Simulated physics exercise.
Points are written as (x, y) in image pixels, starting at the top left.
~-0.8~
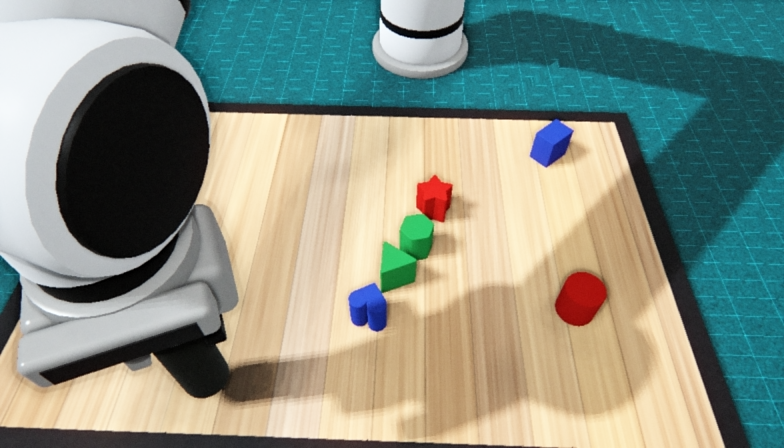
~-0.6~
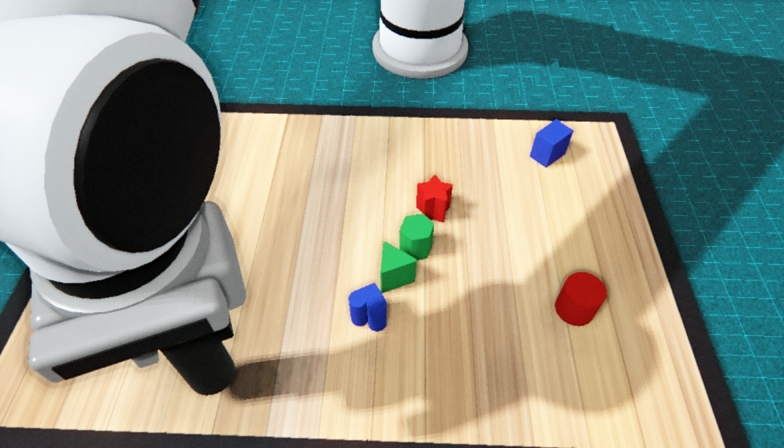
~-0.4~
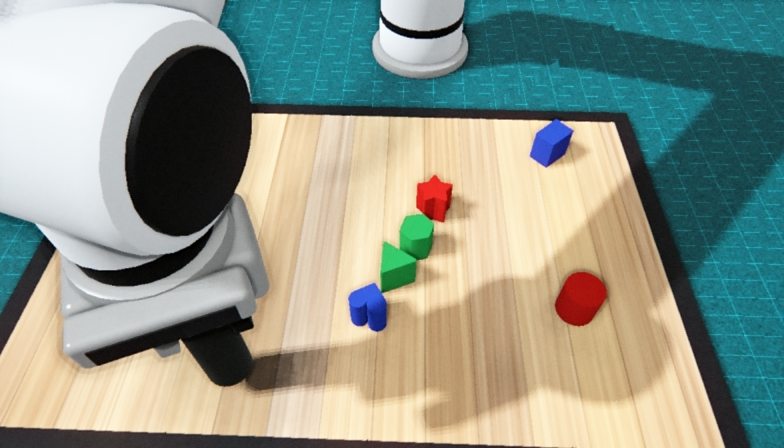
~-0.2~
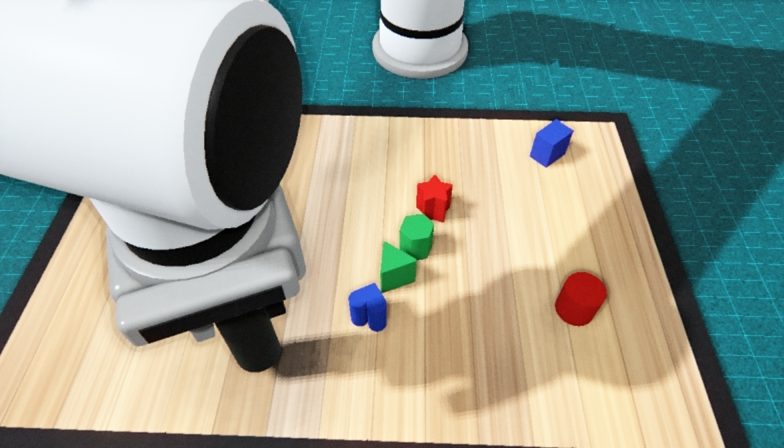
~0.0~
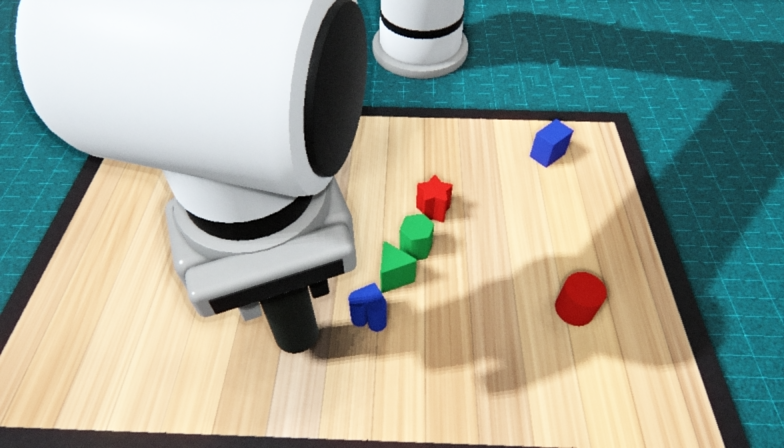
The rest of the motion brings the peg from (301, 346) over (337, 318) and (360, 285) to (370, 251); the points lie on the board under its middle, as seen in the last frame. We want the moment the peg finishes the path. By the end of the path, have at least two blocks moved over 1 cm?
I'd say no.
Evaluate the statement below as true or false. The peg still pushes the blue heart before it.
False - the claim does not hold.
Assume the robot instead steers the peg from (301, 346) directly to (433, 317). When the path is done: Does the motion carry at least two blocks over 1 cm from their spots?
My answer is no.
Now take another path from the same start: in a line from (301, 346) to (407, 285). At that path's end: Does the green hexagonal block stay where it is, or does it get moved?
Shifted.
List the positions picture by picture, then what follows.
The first frame shows peg tip at (206, 376); block tops, blue heart at (368, 298); green three-sided block at (394, 257).
The second frame shows peg at (212, 374); blocks unchanged.
The third frame shows peg at (230, 365); blocks unchanged.
The fourth frame shows peg at (259, 352); blocks unchanged.
The fifth frame shows peg at (297, 334); blue heart at (368, 298); green three-sided block at (394, 257).
The first path, step by step. One third of the way, peg at (335, 305); blue heart at (375, 295).
Two thirds of the way, peg at (359, 271); blue heart at (388, 288), turned 65° clockwise.
At the end, peg at (369, 237); blue heart at (388, 288), turned 65° clockwise; green three-sided block in place.
